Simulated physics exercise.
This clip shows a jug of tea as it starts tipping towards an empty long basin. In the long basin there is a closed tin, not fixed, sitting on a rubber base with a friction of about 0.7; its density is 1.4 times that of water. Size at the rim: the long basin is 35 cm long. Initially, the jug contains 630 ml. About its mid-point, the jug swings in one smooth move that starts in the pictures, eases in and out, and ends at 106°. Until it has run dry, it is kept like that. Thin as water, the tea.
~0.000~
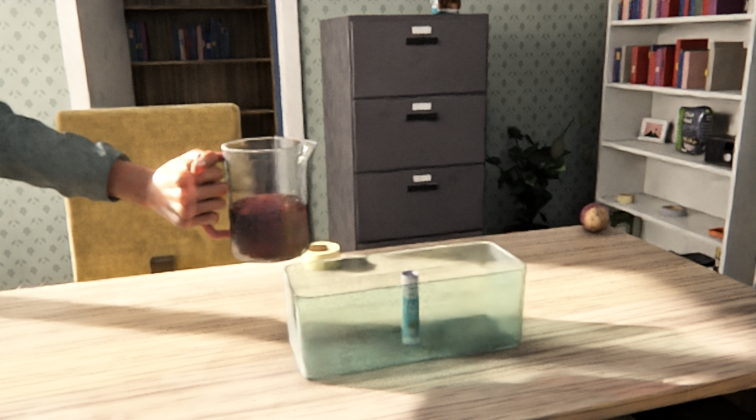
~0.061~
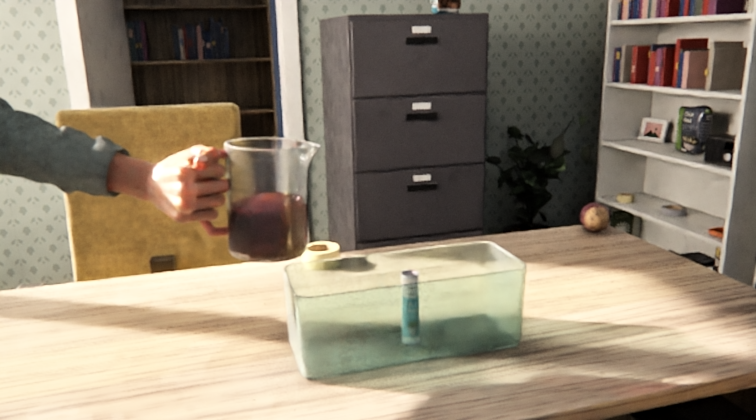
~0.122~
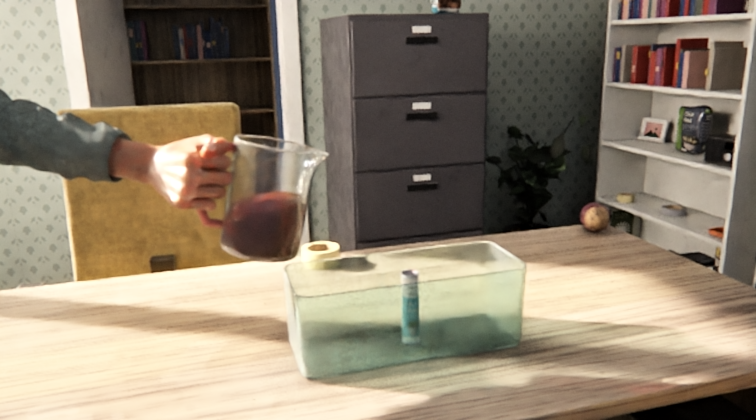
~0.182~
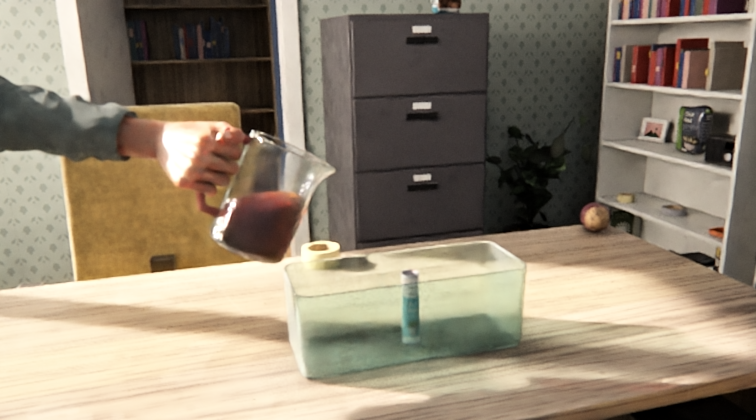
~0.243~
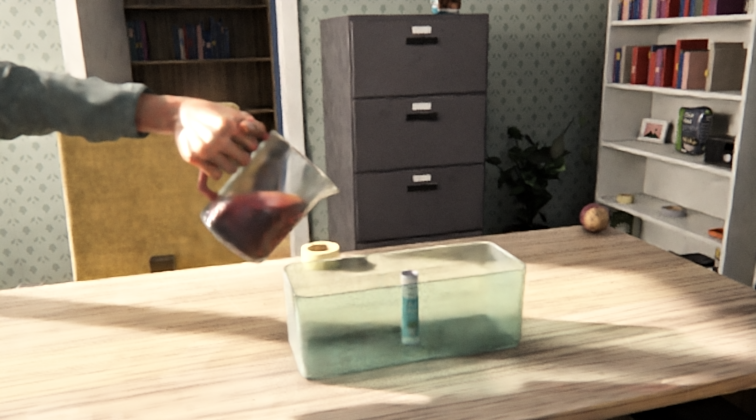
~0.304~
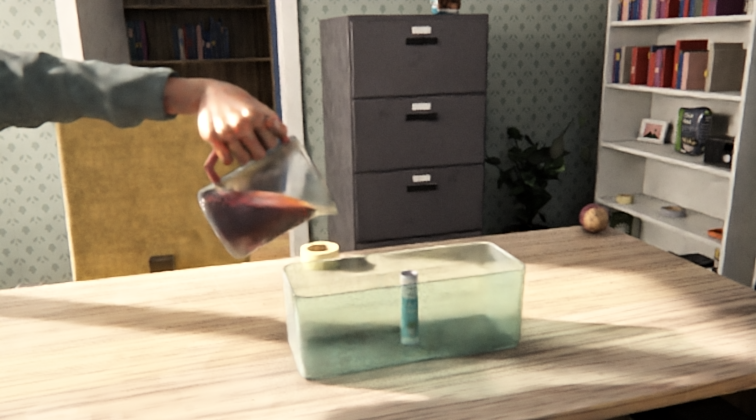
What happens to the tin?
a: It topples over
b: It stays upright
It stays upright (b).
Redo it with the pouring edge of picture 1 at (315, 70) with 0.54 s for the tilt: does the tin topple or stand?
It tumbles.
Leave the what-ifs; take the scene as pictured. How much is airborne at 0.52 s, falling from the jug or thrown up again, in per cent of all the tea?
Around 20 percent.
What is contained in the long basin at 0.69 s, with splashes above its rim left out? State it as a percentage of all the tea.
The fraction sits near 64 in a hundred.
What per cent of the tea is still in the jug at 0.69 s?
Roughly 24 percent remains.
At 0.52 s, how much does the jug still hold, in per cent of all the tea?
Some 68 per cent.
Then, 0.52 s in, the tilt is 106° and 68 per cent is still to pour; the tin stands where it began.
Then, 0.69 s in, the tilt is 106° and 24 per cent is still to pour; the tin stands where it began.
Then, 0.86 s in, the tilt is 106° and 7 per cent is still to pour; the tin stands where it began.
Then, 1.04 s in, the tilt is 106° and 1 per cent is still to pour; the tin stands where it began.
Finally, the tin stands where it began.
